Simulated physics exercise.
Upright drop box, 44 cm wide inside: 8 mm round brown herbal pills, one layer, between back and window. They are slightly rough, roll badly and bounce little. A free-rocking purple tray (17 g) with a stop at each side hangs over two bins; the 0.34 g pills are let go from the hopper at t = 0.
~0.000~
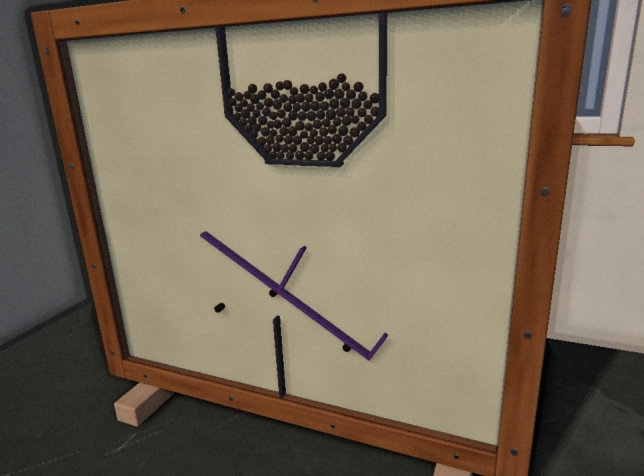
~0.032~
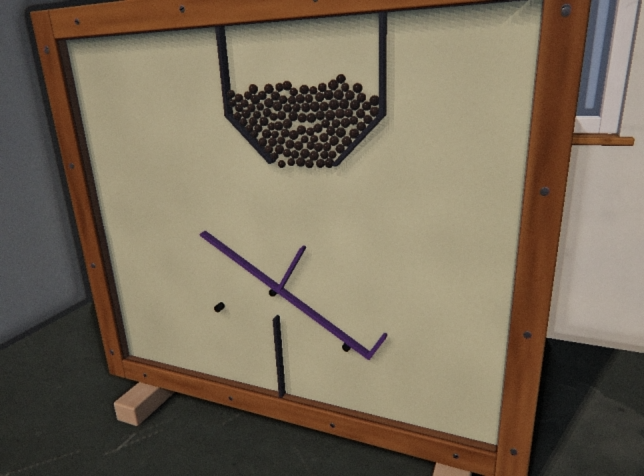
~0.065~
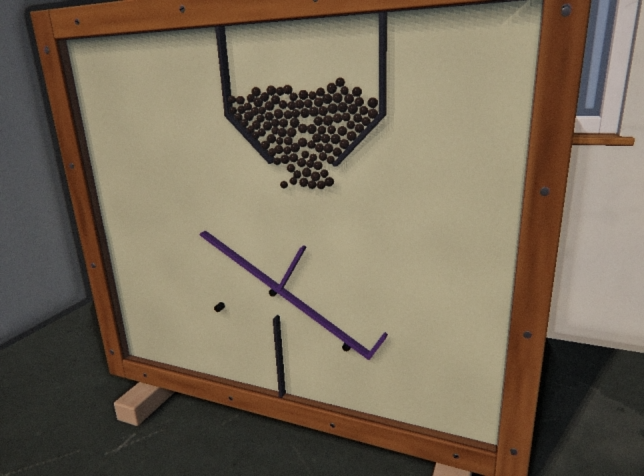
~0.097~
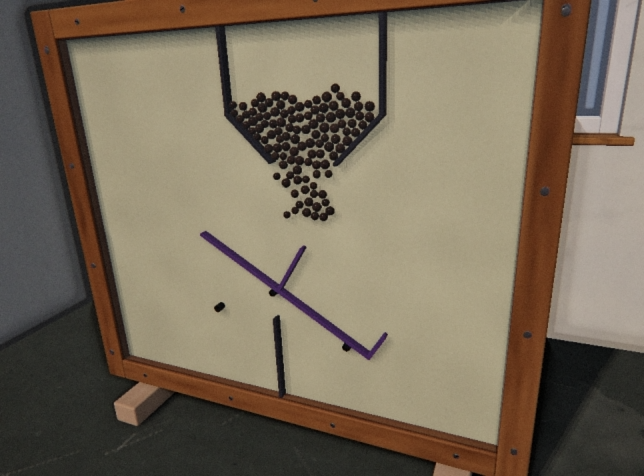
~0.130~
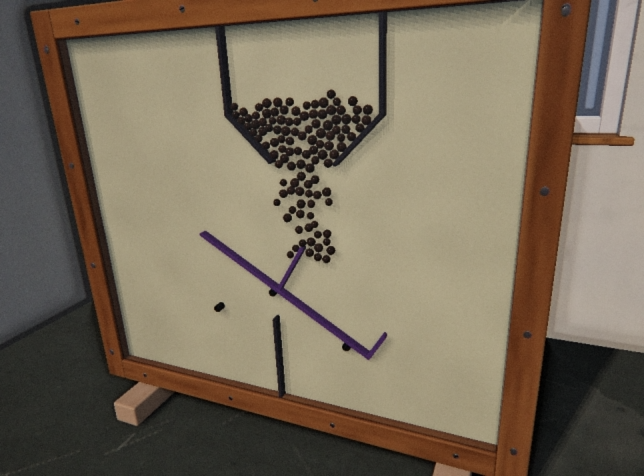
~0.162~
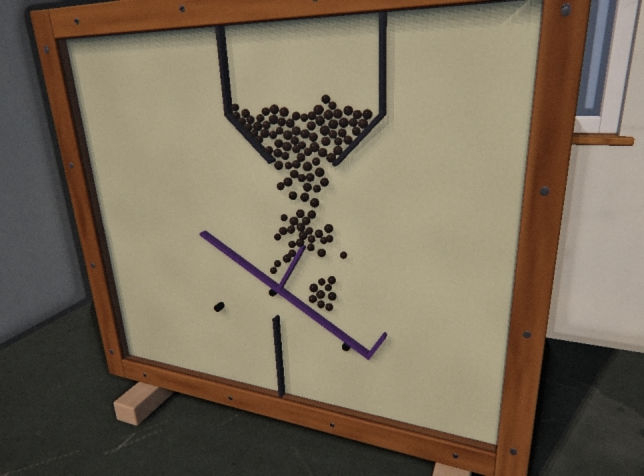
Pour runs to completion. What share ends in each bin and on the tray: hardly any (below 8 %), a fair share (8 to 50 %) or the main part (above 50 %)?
Result: Left bin with almost nothing, right bin with a medium share, tray with the larger part.
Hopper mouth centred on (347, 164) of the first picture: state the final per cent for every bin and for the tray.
Result: Left bin = 0; right bin = 55; tray = 45.
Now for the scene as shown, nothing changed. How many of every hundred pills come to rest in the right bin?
About 20 percent.
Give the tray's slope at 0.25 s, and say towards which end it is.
Tilt: About 30 degrees; low end: Right.
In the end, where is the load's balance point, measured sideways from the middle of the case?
Roughly 7 centimetres to the right of the centre.
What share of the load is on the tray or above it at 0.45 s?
Around 85 per cent of the load.
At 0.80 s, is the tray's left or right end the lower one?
At that moment the tray sits with its right end down.
By 0.25 s 75 % have left the hopper; tray right end down 31°; on or over it 75 %, past it to the left 0 %, to the right 0 %.
By 0.45 s 100 % have left the hopper; tray right end down 31°; on or over it 85 %, past it to the left 0 %, to the right 15 %.
By 0.80 s 100 % have left the hopper; tray right end down 31°; on or over it 80 %, past it to the left 0 %, to the right 20 %.
All still by 1.8 s, left bin 0 %, right bin 20 %, tray 80 %; tray right end down 31°.
